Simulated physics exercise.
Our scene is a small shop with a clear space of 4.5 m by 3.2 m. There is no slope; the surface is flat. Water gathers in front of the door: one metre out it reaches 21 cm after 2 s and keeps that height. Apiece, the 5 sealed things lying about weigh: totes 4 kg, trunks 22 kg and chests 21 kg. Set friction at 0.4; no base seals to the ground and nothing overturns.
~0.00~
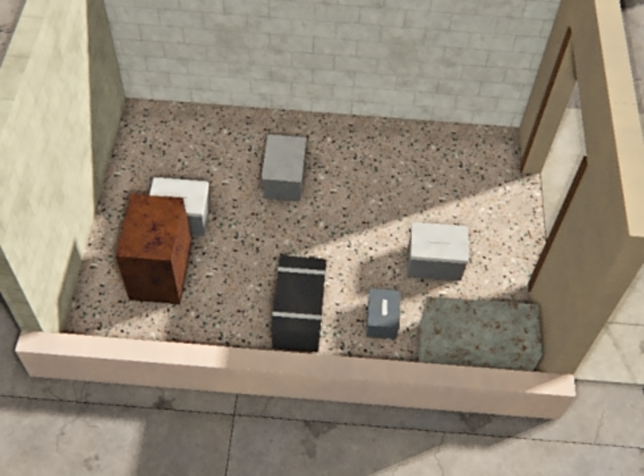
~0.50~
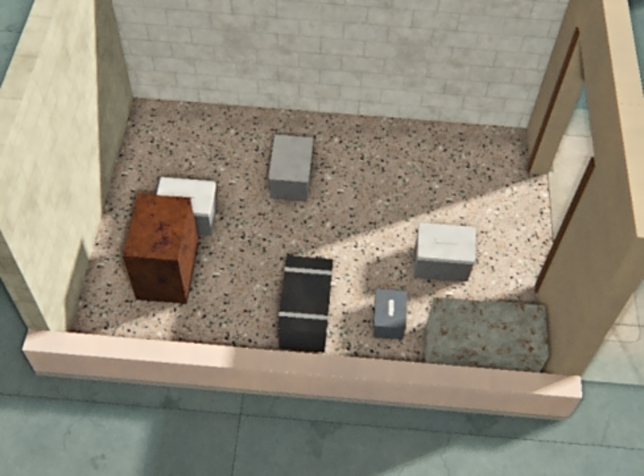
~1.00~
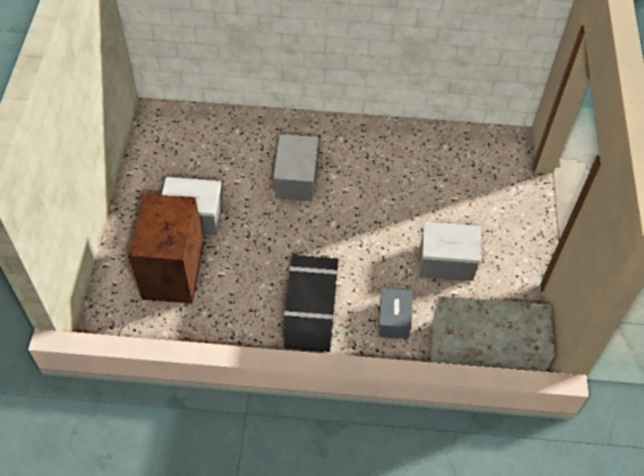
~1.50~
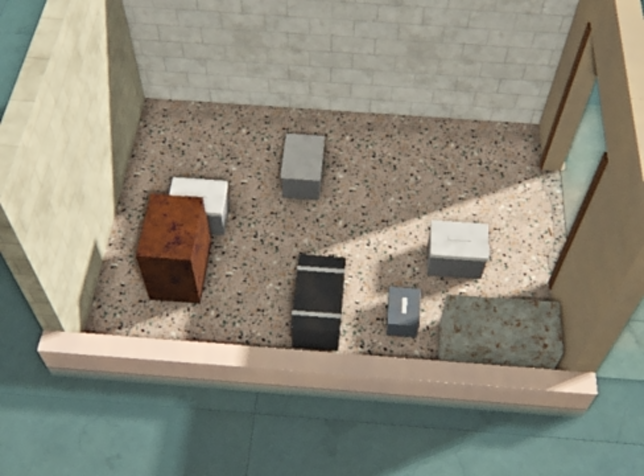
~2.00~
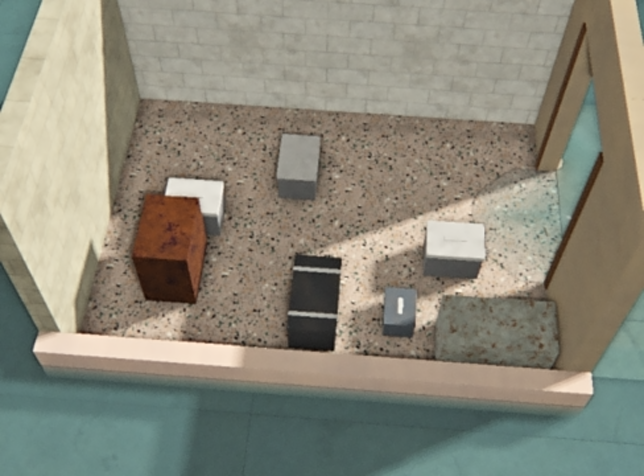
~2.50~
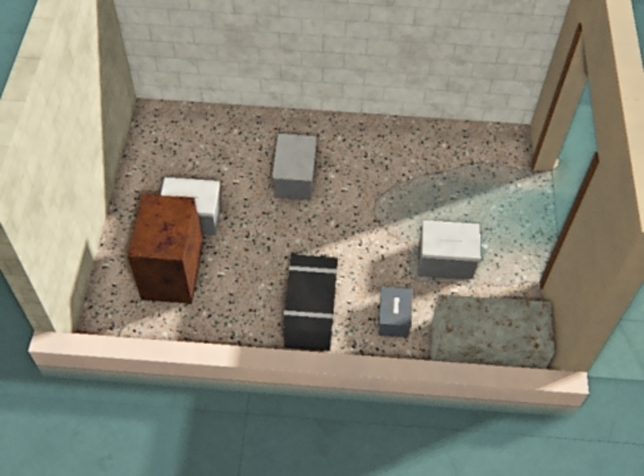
Teal water covering the pavement around a small open-topped room, then spreading in through the right-hand doorway across the speckled floor.
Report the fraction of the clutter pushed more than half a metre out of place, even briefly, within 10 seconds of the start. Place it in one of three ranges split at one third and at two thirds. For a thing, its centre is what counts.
The moved portion reaches two thirds or beyond.
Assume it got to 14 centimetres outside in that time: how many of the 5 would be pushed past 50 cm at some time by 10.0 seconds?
Then 0 of them.
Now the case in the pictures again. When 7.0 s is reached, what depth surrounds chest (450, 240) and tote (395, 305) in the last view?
Close to 6 and 7 centimetres.
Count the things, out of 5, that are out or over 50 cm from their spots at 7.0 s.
The number comes to 2.
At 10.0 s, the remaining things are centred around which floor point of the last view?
Close to pixel (245, 267).
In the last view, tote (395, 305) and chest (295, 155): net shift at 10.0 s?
Shifts: 50 cm / 150 cm.
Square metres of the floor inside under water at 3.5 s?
6.5 m2.
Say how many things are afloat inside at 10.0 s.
It comes to 5 of them.
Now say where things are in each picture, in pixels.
A tote at (385, 308) rests on the ground; a trunk at (300, 293) rests on the ground; water covers 0.0 m2; 0 of 5 have shifted, in the first frame.
A tote at (391, 308) rests on the ground; a trunk at (306, 293), on the bottom; 0.0 m2 under water; 0 of 5 have shifted, in the second frame.
A tote at (396, 308), on the bottom; a trunk at (311, 293) rests on the ground; 0.0 m2 under water; 0 of 5 have shifted, in the third frame.
A tote at (404, 306), on the bottom; a trunk at (319, 292) rests on the ground; water covers 0.0 m2; 0 of 5 have shifted, in the fourth frame.
A tote at (400, 306), on the bottom; a trunk at (315, 292) rests on the ground; water covers 0.7 m2; 0 of 5 have shifted, in the fifth frame.
A tote at (396, 306), on the bottom; a trunk at (311, 292) rests on the ground; water covers 1.7 m2; 0 of 5 have shifted, in the sixth frame.
After 3.5 s 0 of 5 are over 50 cm from their spots; 0 afloat.
After 4.5 s 1 of 5 are over 50 cm from their spots; 0 afloat.
After 7.0 s 2 of 5 are over 50 cm from their spots; 3 afloat.
After 10.0 s 4 of 5 are over 50 cm from their spots, and 4 have been at some point; 5 afloat.
